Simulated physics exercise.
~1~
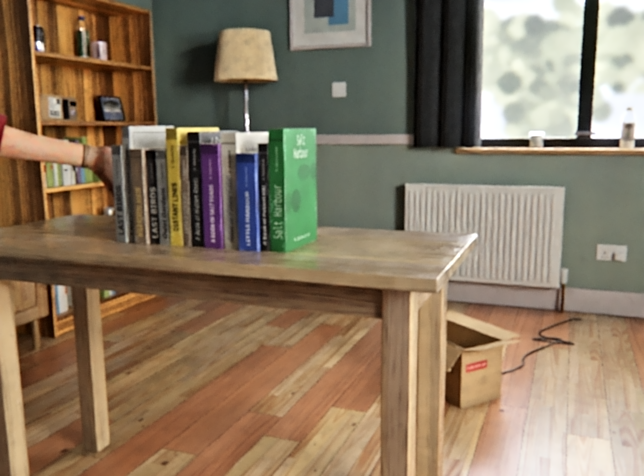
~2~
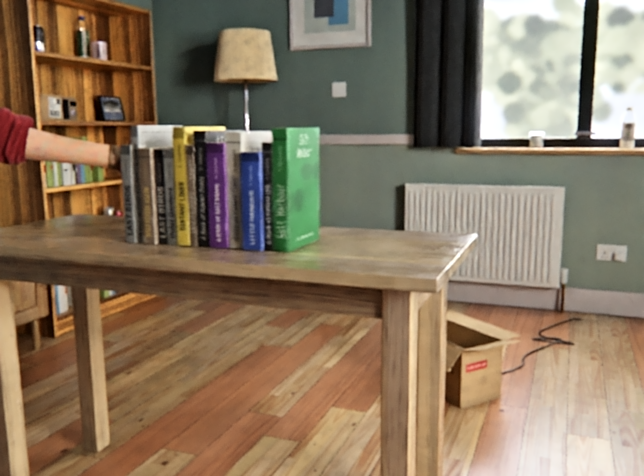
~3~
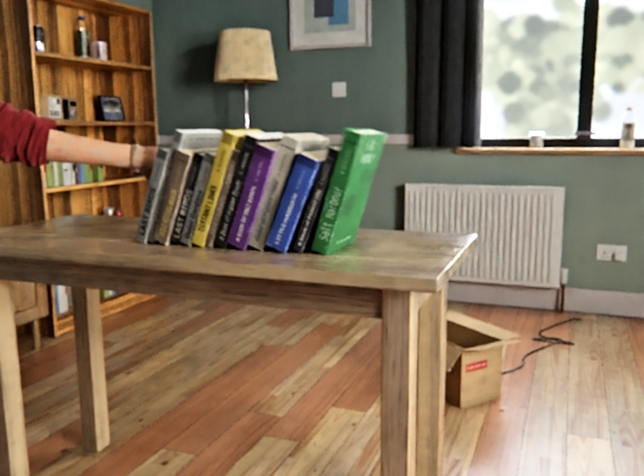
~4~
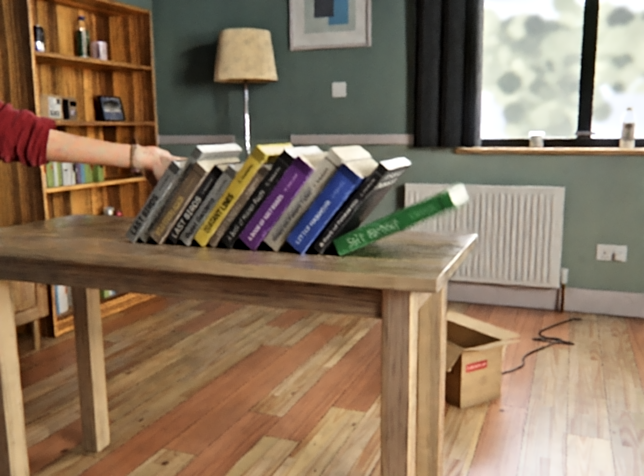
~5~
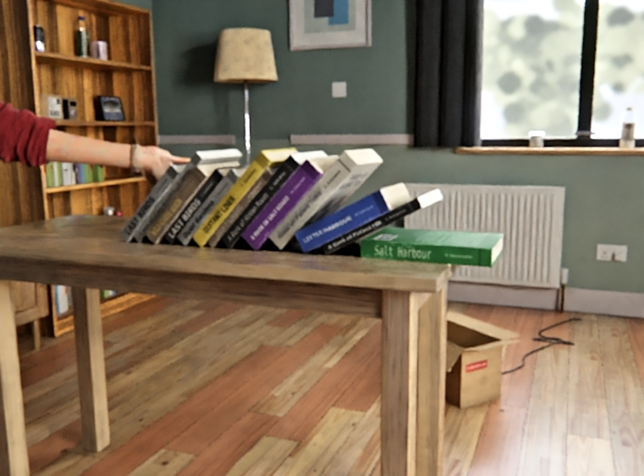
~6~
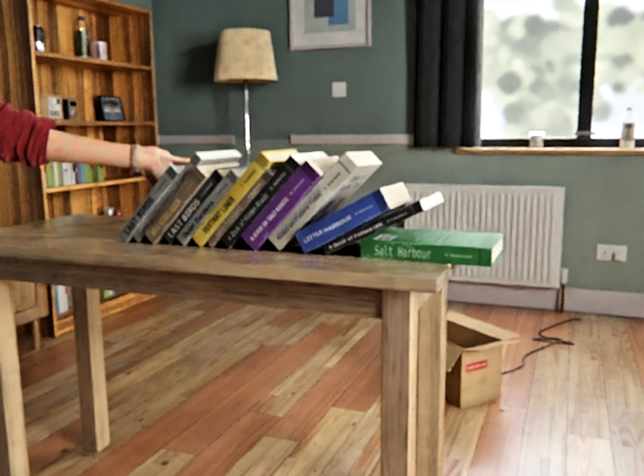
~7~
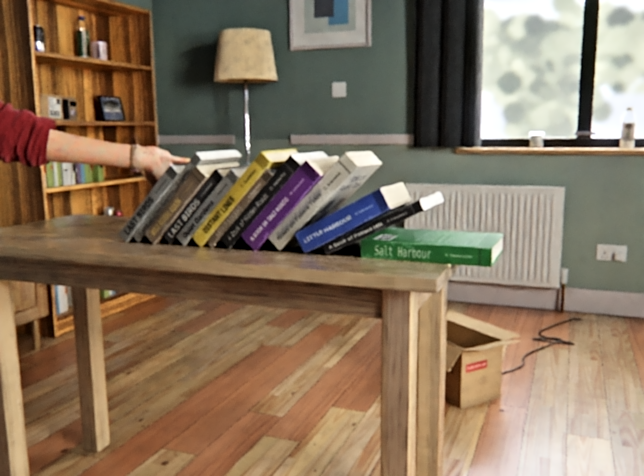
Row of upright books toppling rightward as a hand pushes from the left, the green one landing flat on the wooden table.
